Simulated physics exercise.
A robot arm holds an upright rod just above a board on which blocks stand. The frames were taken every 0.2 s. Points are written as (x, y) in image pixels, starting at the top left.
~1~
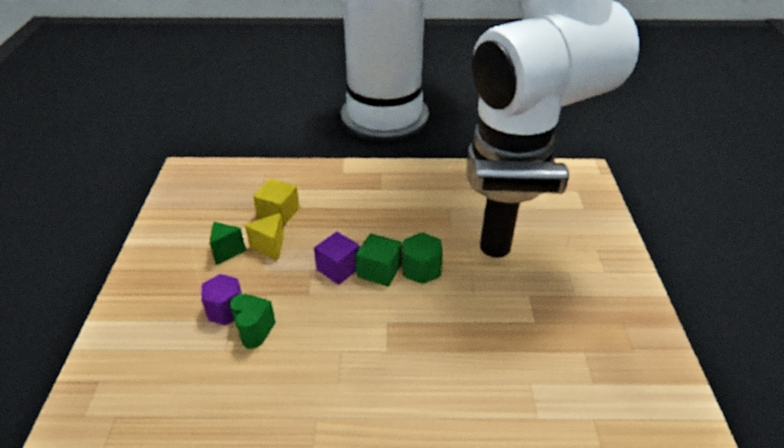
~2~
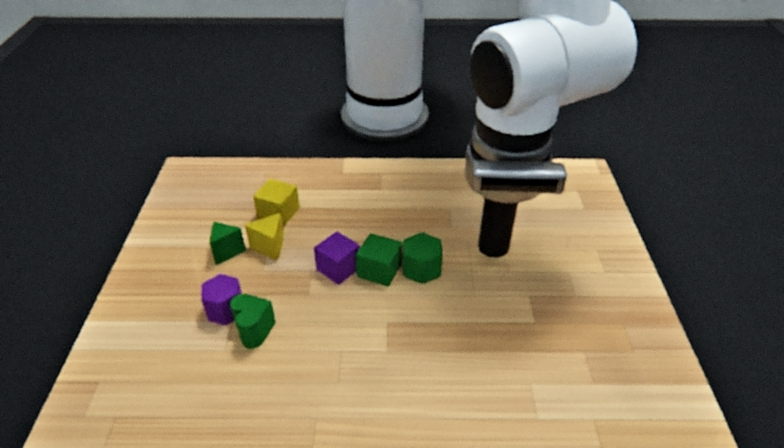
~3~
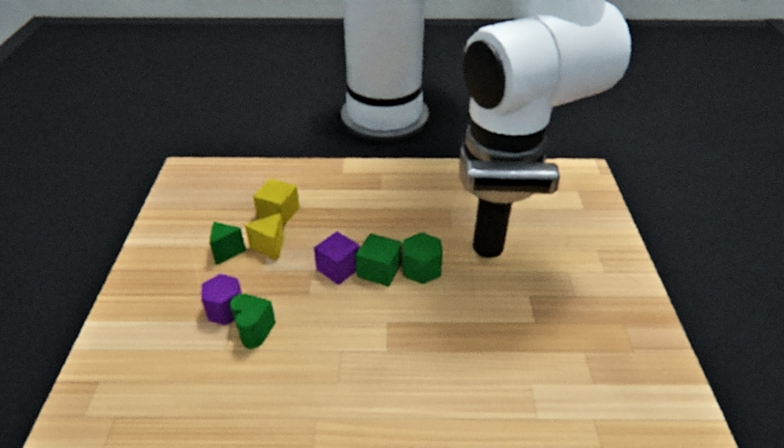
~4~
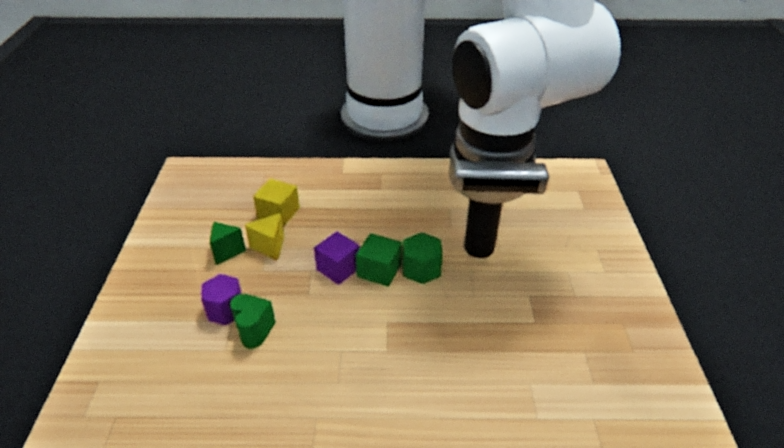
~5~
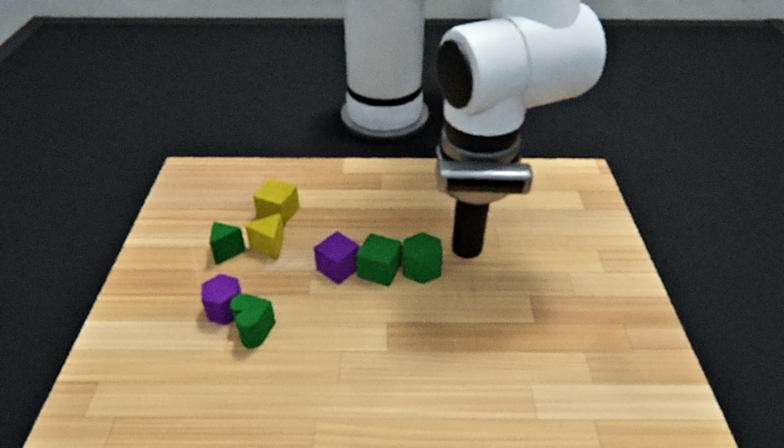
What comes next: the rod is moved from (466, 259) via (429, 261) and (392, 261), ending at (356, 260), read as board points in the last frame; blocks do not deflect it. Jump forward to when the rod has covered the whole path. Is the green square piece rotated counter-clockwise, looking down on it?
Yes - that is the case.
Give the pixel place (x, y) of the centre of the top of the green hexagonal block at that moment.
Most likely (324, 252).
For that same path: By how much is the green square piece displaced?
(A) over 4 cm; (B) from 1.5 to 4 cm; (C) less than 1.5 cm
A
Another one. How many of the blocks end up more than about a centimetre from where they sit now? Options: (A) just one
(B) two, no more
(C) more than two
(C)
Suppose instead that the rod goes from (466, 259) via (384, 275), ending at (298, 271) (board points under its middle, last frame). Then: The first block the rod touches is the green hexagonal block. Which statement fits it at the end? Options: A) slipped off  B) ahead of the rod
(B)
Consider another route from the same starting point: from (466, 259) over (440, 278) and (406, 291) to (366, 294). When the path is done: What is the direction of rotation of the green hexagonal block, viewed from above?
With the clock.
The first path, step by step. One third of the way, rod (429, 250); purple square piece (316, 247); green square piece (356, 249), turned 20° anticlockwise; green hexagonal block (394, 246).
Two thirds of the way, rod (392, 250); purple square piece (278, 253); green square piece (320, 255), turned 30° anticlockwise; green hexagonal block (357, 249).
At the end, rod (355, 249); purple square piece (252, 260), turned 55° clockwise; green square piece (291, 270), turned 55° anticlockwise; green hexagonal block (324, 252), turned 30° anticlockwise.
